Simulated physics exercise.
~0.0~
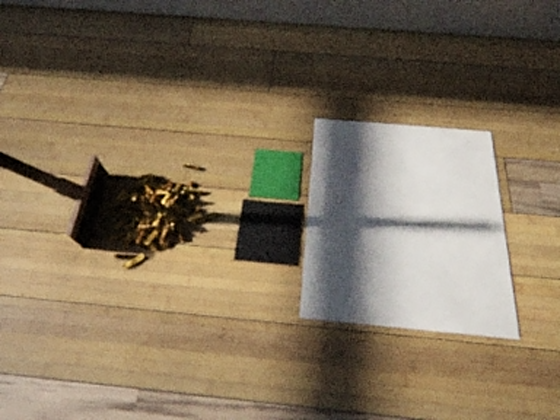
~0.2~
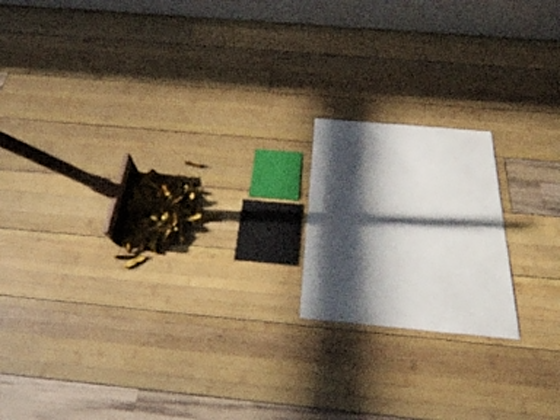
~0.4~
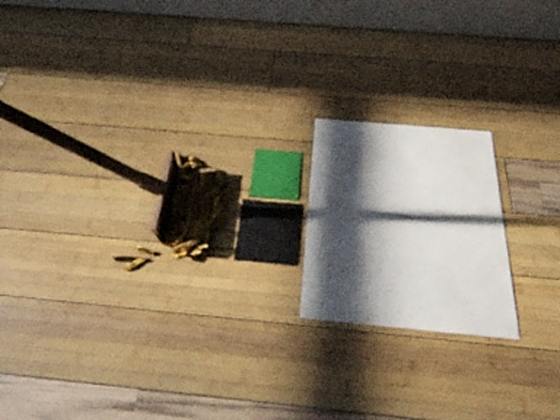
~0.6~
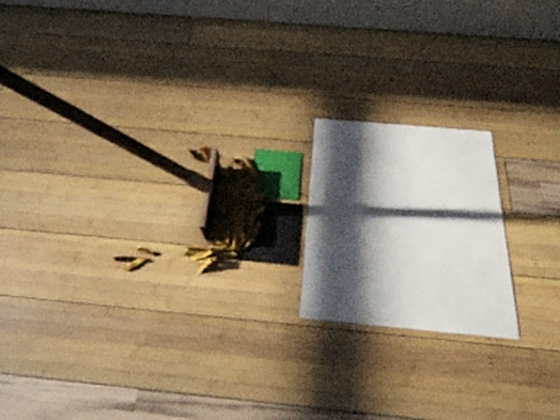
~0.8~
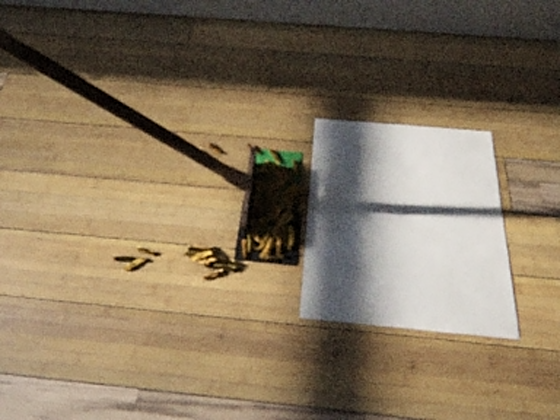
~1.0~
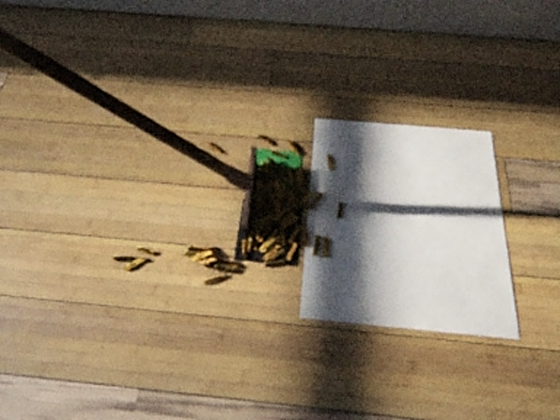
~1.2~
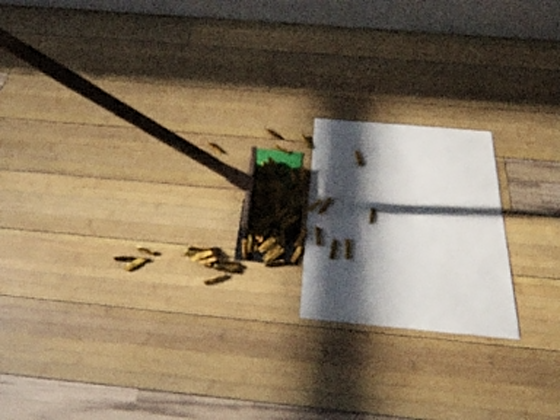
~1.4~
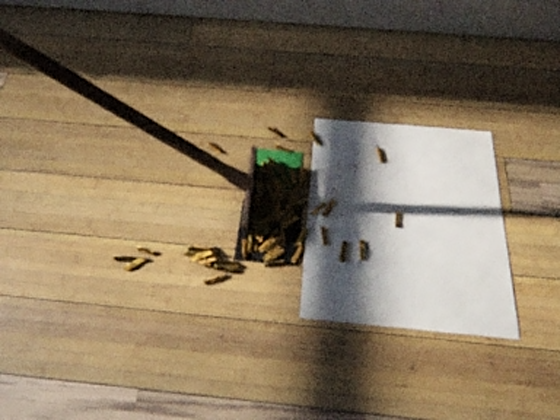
On a wooden floor, a long-handled squeegee pushed a heap of dry pasta pieces to the right and stopped over the green and black mats, where much of it stayed, while some pieces slid onto the white mat and others lay scattered on the boards.
